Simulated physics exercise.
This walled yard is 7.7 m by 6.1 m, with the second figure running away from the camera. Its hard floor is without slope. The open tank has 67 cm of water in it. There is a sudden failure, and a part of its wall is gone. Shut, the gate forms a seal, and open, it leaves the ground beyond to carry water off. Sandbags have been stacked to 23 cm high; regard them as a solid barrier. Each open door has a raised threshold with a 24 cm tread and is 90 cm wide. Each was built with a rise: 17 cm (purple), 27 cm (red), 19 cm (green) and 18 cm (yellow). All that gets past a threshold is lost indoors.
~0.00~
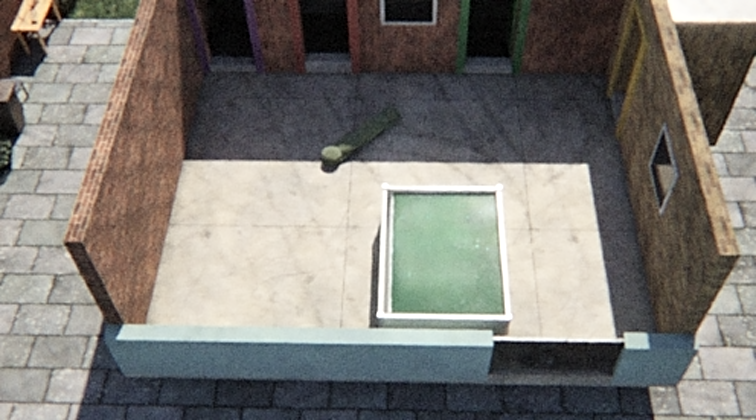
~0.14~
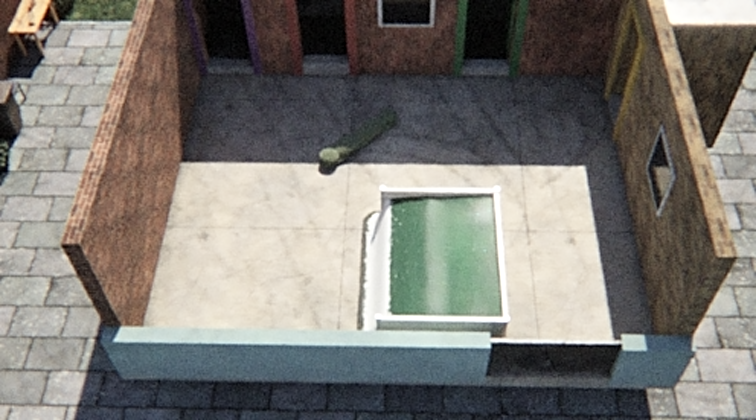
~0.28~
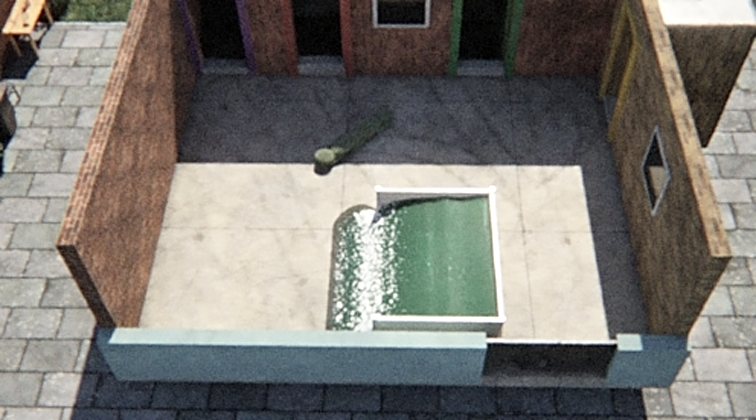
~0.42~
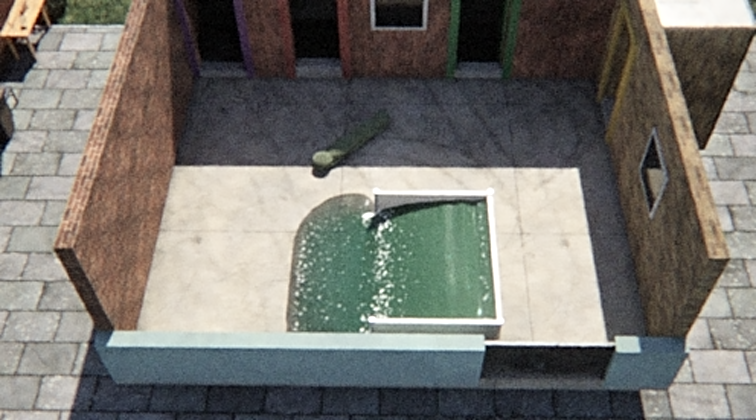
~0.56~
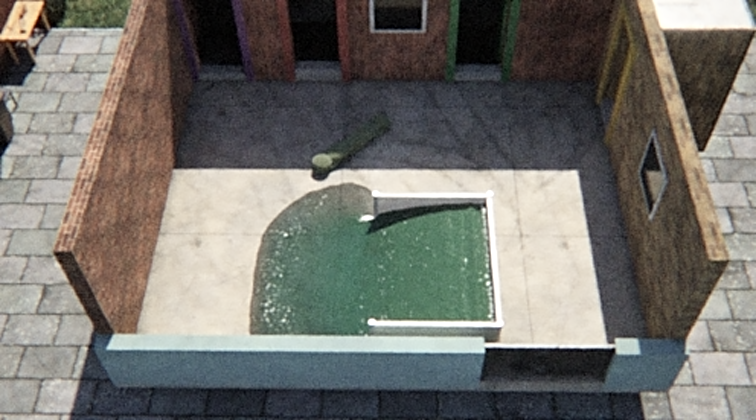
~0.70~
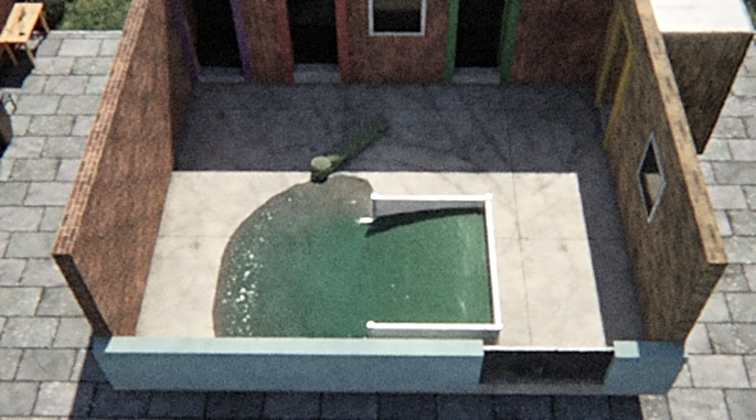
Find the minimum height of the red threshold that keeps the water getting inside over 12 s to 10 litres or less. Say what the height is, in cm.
Roughly 13.5 cm.
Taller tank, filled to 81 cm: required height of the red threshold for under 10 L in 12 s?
It would take a step of about 17 cm.
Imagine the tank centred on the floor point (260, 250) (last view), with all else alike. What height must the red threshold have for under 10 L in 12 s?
New minimum height: Approx. 8.5 cm.
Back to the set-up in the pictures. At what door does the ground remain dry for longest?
The yellow door.
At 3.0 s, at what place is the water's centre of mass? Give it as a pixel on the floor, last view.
About (256, 261).
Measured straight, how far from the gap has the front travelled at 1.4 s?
About 4.2 m.
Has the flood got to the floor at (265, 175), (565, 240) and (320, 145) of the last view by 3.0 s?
First wet through, second bone-dry, third bone-dry.
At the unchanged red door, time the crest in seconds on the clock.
Peak time: About 5.0 s.
After 1.4 s water covers 30 % of the floor, deepest (40 cm) near (134, 343); it has not reached the red door.
After 3.0 s water covers 40 % of the floor, deepest (32 cm) near (130, 365); it has not reached the red door.
After 12.0 s water covers 95 % of the floor, deepest (12 cm) near (506, 347); 6 cm at the red door, 0 litres in over its 27 cm threshold.
At the red door as built, the water arrived by 3.6 s and peaked near 17 cm at 5.0 s.
With a threshold of 12 cm, 20 litres would have come in within the 12 s; with 16 cm, 2 litres. So under 10 litres takes about 13.5 cm.
